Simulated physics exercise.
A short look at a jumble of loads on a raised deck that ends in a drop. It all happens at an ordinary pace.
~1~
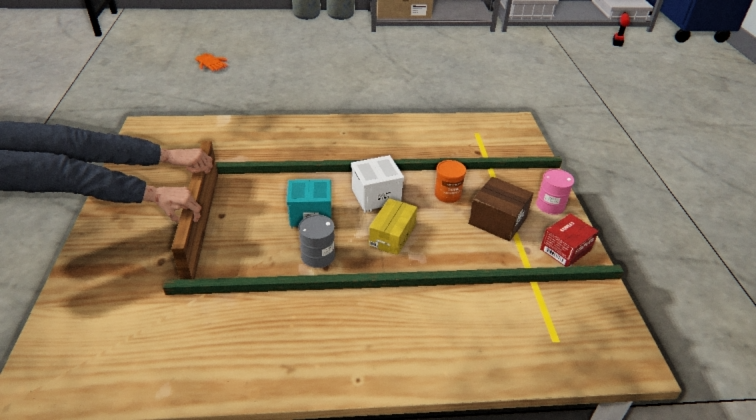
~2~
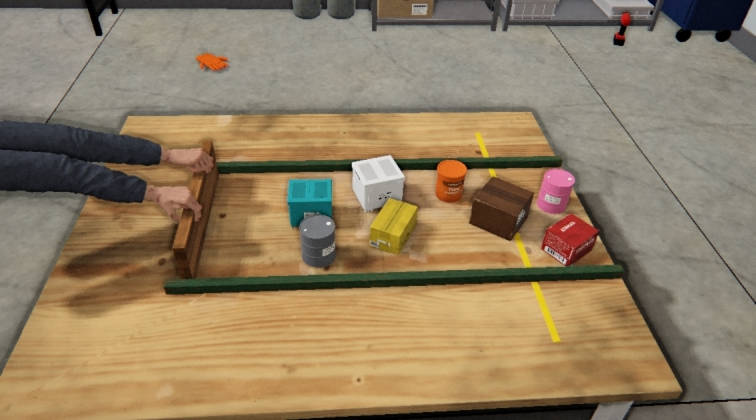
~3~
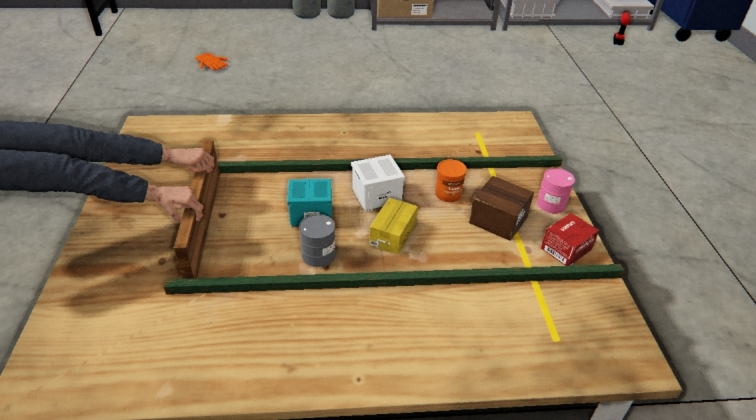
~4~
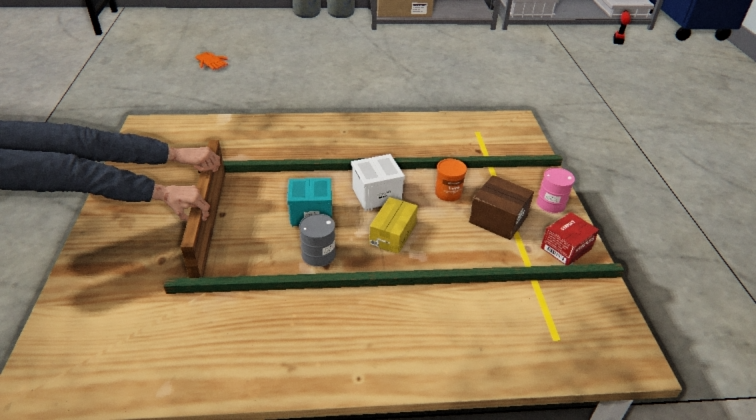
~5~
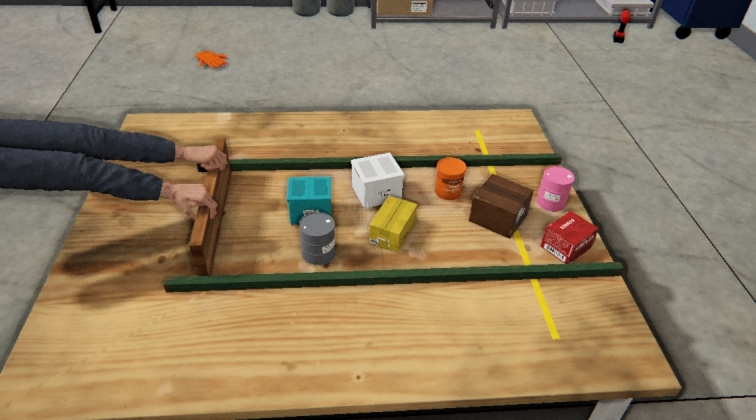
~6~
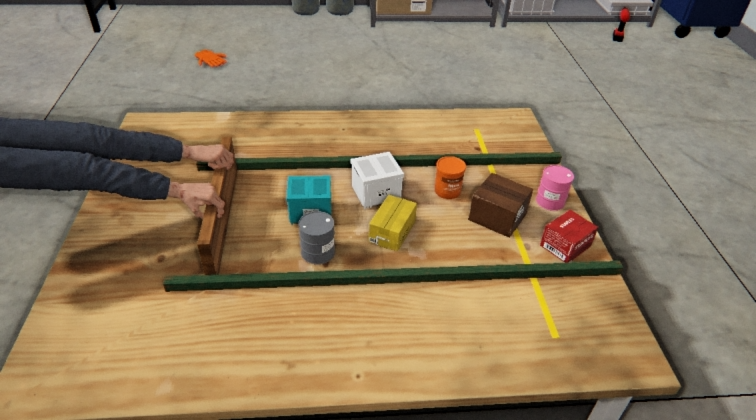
A wooden plank, gripped by two hands reaching in from the left, starts near the left end of two green rails on a wooden table. The hands slide it a short way right, toward a turquoise tote and a grey drum, while those and the other boxes and containers stay in place.
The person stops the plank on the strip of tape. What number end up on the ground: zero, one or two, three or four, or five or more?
The number that fall off is one or two.
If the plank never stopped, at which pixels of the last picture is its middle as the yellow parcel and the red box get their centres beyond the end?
At (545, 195) for the yellow parcel; at (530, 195) for the red box.
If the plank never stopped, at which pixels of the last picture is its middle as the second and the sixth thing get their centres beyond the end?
At (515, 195) for the second, at (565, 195) for the sixth.
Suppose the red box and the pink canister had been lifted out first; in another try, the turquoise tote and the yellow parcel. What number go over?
The counts: 0 and 0.
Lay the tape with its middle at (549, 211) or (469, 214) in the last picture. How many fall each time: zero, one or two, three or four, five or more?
One after another: At least five; none at all.
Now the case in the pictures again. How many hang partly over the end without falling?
It comes to 2.
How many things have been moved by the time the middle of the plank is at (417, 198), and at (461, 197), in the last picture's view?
The counts are 6 and 7.
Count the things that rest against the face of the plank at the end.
That makes 3.
A little later, none off yet; pink canister at rest near (554, 188); red box at rest near (569, 236); brown parcel at rest near (500, 204).
Next, none off yet; pink canister at rest near (554, 188); red box at rest near (569, 236); brown parcel shifted a little near (505, 203).
When it is over, the number that fall off is one or two; down, pink canister.
